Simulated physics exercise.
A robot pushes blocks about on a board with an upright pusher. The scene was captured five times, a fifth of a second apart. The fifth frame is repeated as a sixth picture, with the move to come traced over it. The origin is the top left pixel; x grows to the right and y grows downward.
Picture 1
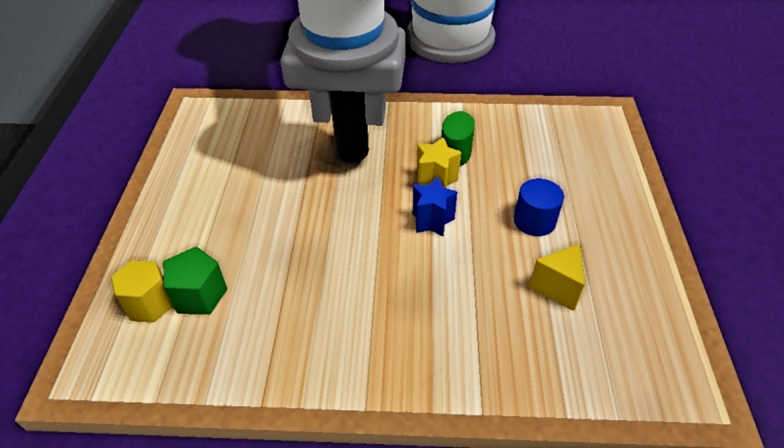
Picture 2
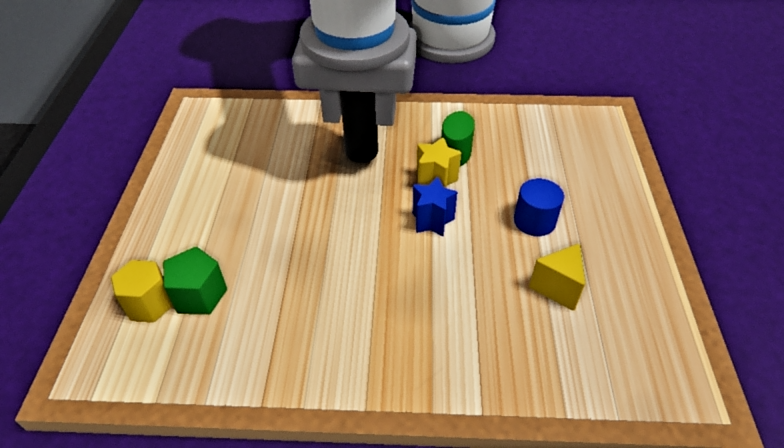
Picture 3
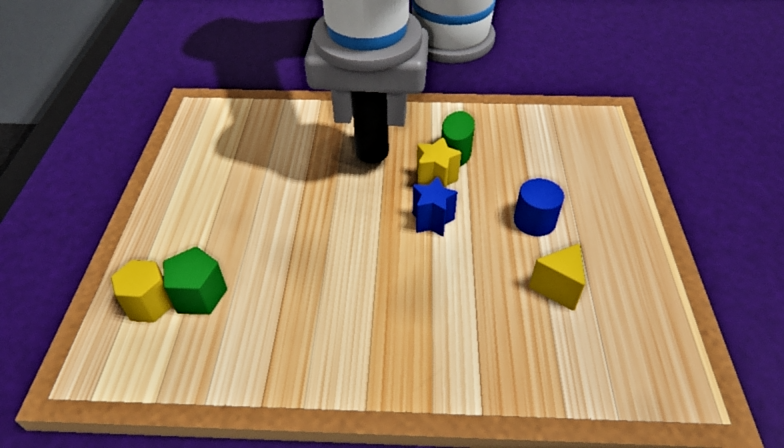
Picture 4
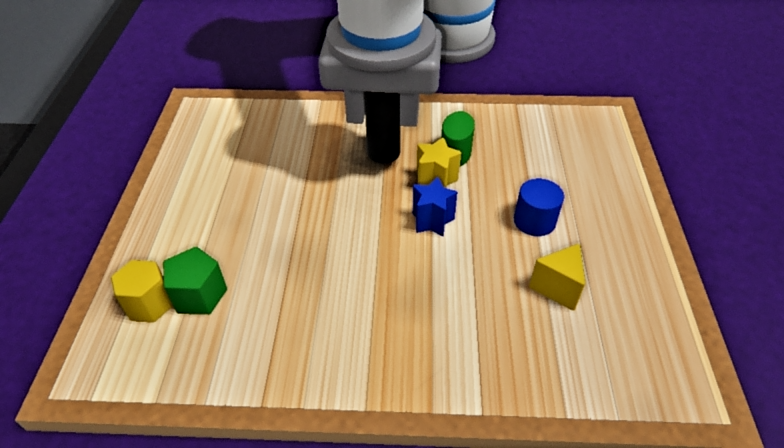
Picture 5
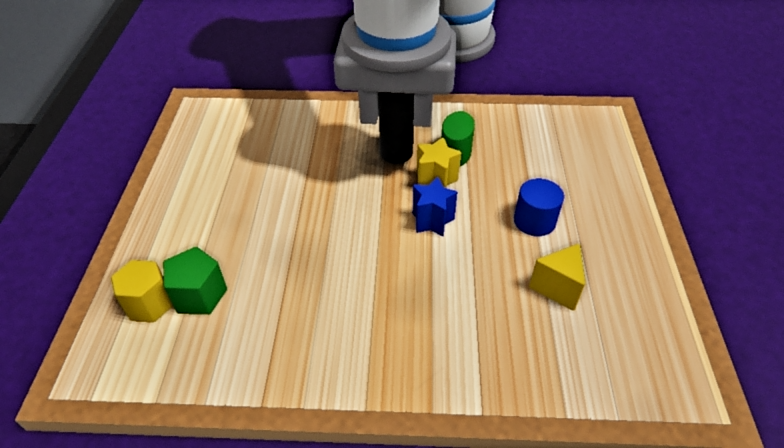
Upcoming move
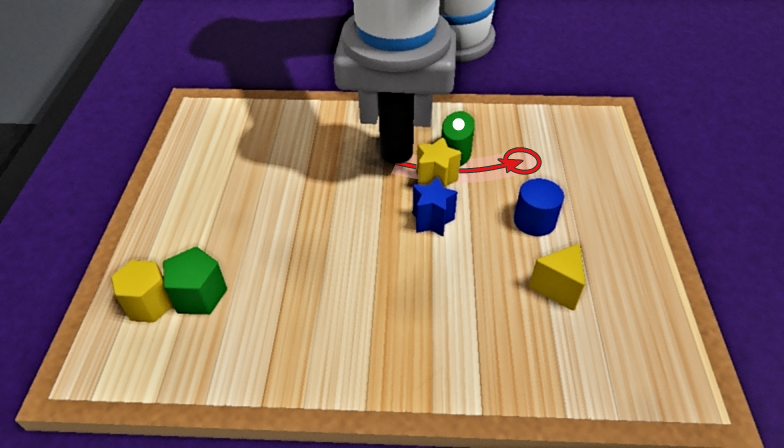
A robot's dark upright pusher slid slowly to the right across the top of a wooden board, drawing close to the yellow and blue stars and green oval, while all the coloured blocks stayed still.
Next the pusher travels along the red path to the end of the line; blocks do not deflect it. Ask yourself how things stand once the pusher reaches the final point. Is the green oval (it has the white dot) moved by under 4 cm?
Final answer: Yes.
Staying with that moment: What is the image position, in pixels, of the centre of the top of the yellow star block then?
Around (478, 167).
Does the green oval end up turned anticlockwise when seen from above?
Final answer: Yes.
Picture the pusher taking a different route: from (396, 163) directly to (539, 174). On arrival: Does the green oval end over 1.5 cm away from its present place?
My answer is yes.
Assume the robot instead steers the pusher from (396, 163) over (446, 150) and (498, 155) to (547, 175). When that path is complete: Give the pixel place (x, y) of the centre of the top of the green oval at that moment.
Final place: (547, 119).
The line goes from (396, 163) through (439, 170) and (482, 169) to (522, 161); the dot is on the green oval.
What follows on the original path. One third of the way, pusher at (440, 162); yellow star block at (466, 164), turned 35° clockwise; green oval at (464, 123), turned 15° anticlockwise.
Two thirds of the way, pusher at (484, 161); yellow star block at (478, 167), turned 90° clockwise; green oval at (482, 119), turned 85° anticlockwise.
At the end, pusher at (524, 152); blue star block unmoved; yellow star block at (478, 167), turned 90° clockwise; green oval at (483, 118), turned 95° anticlockwise.
